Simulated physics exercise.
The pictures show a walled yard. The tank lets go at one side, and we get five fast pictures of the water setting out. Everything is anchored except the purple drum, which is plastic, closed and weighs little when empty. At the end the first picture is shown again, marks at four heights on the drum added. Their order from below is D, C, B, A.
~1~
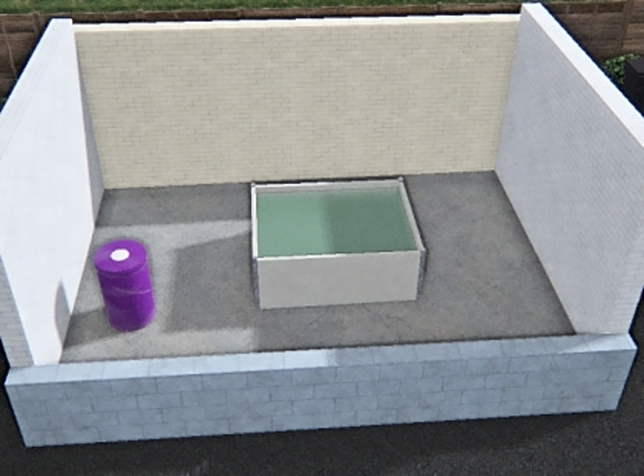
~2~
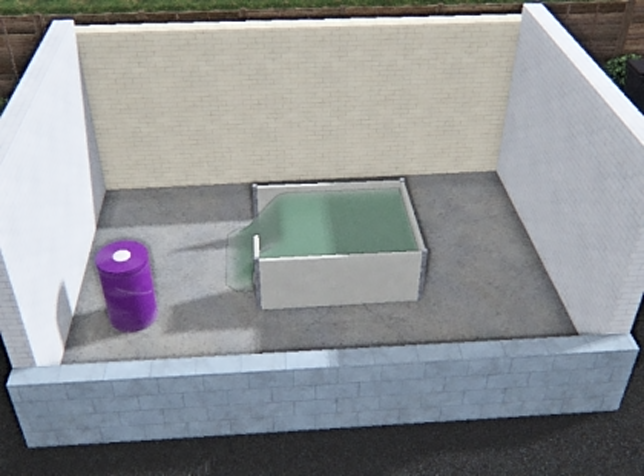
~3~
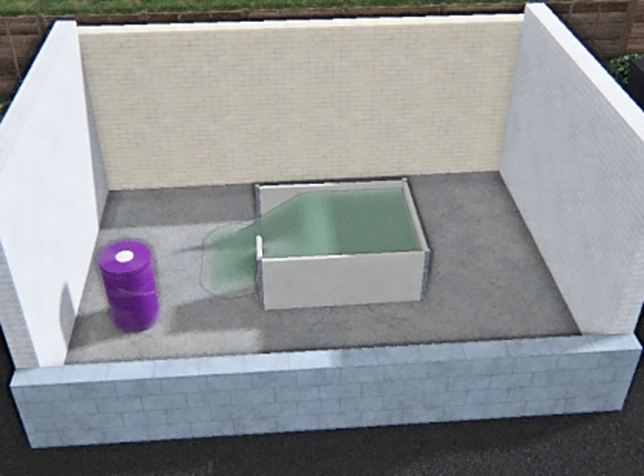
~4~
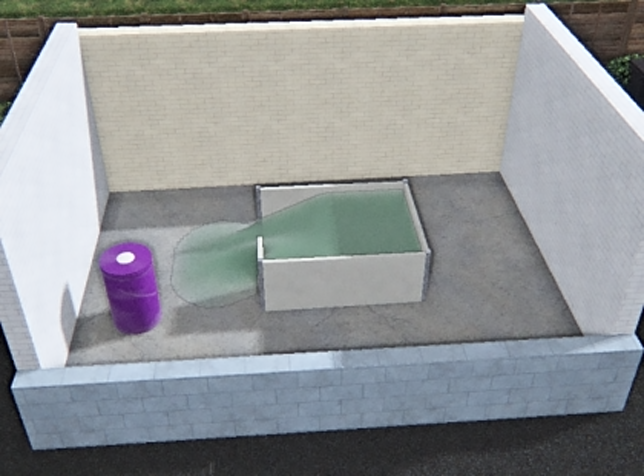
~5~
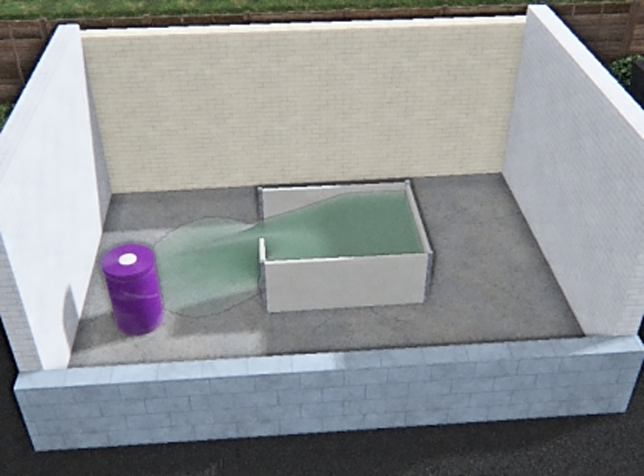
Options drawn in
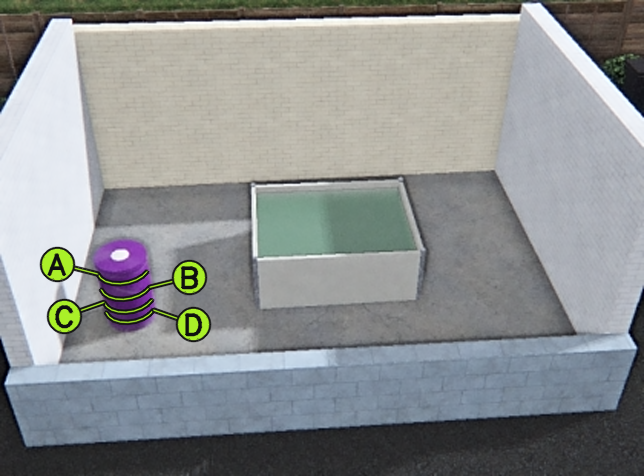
At the start, a purple drum stands to the left of a full tank of greenish water in a walled yard. The tank's left side opens and water pours out through it onto the ground. The pool fans out leftward, widening steadily until its edge is close beside the drum, which stays upright.
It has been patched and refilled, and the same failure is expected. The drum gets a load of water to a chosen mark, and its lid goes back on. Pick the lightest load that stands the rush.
The limit is C.
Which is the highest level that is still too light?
It is D.
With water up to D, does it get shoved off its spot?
Yes, it does.
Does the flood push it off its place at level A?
No.
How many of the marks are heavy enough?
Three of the four.
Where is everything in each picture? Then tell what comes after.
Lid of the purple drum at (121, 255); tank full, its middle at (333, 222).
Water covers 2 % of the ground and is seen nearest the drum at (241, 285).
Water covers 4 % of the ground and is seen nearest the drum at (212, 284).
Water covers 7 % of the ground and is seen nearest the drum at (182, 288).
Lid of the purple drum at (129, 259); water covers 11 % of the ground and is seen nearest the drum at (172, 304).
On the marked copy, A at (120, 283); B at (123, 299); C at (125, 312); D at (127, 322); from the bottom up D, C, B, A.
For level A, it does not move.
For level B, it does not move.
For level C, it does not move.
For level D, it is pushed about its own width away.
